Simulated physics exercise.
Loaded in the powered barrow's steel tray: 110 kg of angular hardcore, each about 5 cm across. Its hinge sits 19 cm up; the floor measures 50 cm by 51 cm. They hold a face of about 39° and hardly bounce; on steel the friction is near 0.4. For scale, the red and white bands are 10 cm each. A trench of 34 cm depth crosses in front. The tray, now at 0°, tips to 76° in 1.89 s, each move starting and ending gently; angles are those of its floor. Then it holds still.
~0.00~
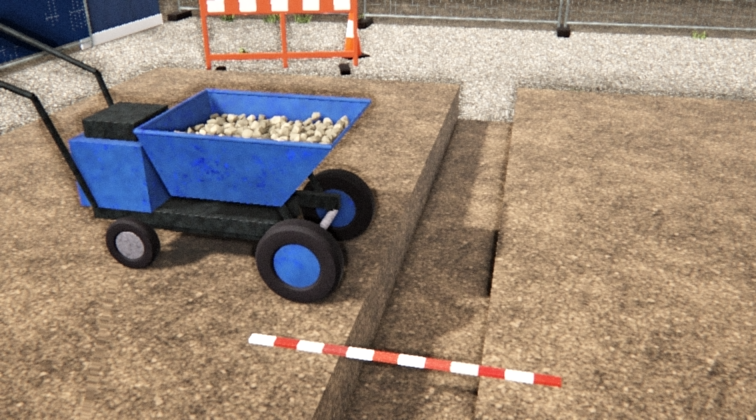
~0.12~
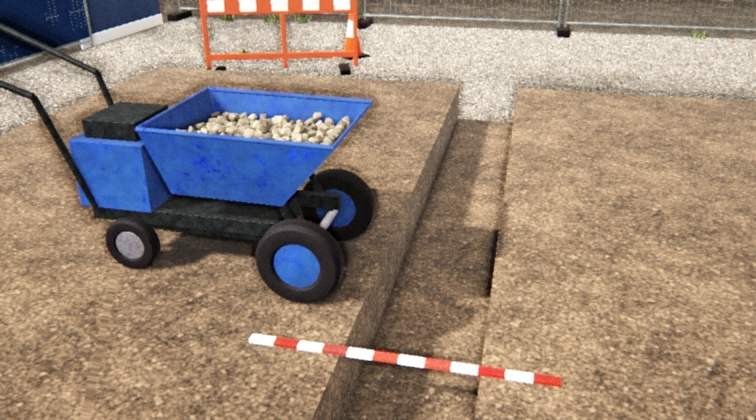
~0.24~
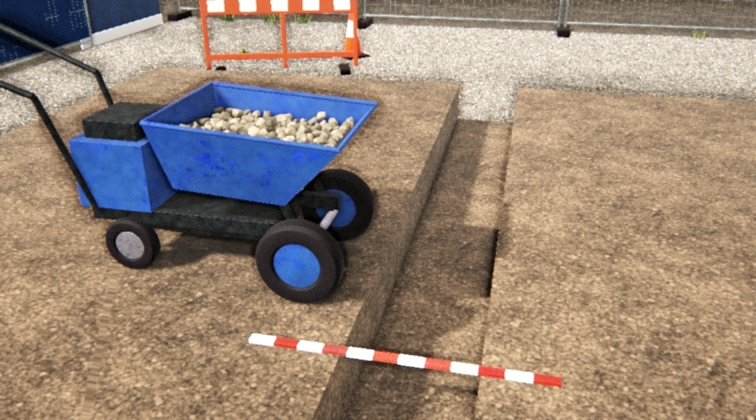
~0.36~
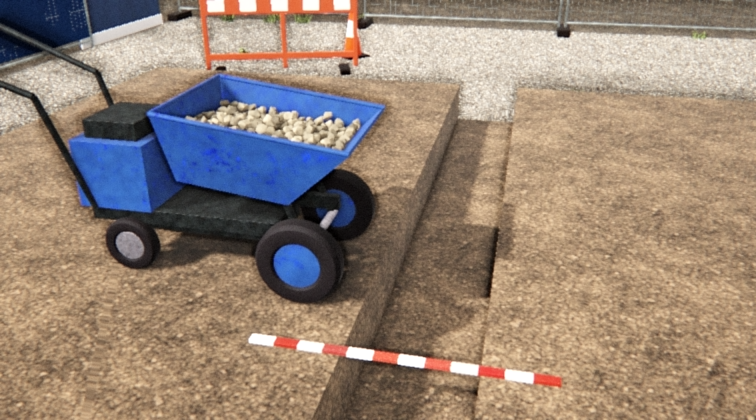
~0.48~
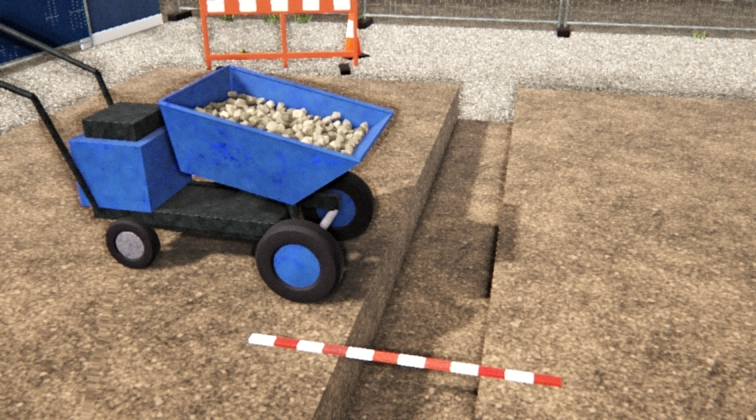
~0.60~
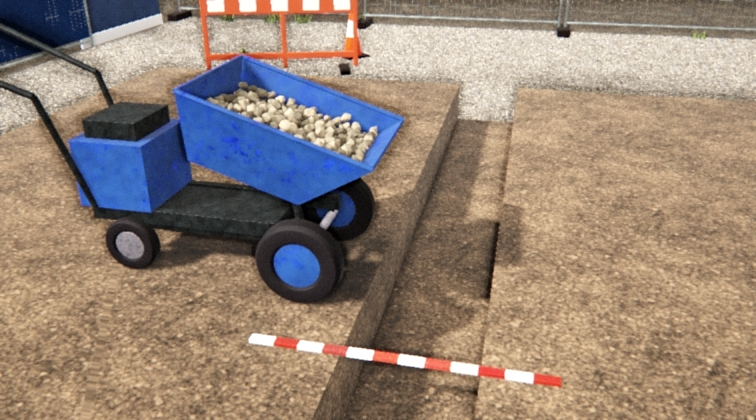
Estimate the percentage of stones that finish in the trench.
Roughly 86 per cent ends in the trench.
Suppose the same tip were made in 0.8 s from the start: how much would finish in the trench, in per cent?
In that case some 70 per cent.
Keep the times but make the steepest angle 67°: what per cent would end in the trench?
Then about 70 per cent.
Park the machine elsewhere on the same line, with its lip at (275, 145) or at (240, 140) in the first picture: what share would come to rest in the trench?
First some 100, then 100 per cent.
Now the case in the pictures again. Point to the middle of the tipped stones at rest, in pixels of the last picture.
Near (463, 330).
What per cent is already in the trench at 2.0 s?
About 40 per cent by then.
After 1.4 s the floor is at 64°; 100 % in the tray; the foremost stones are at (425, 232).
After 2.0 s the floor is at 76°; 52 % in the tray, 39 % in the trench, 9 % past the trench; the foremost stones are at (545, 309).
After 2.3 s the floor is at 76°; 18 % in the tray, 67 % in the trench, 15 % past the trench; the foremost stones are at (598, 308).
After 4.3 s the floor is at 76°; 0 % in the tray, 86 % in the trench, 14 % past the trench; the foremost stones are at (605, 307).
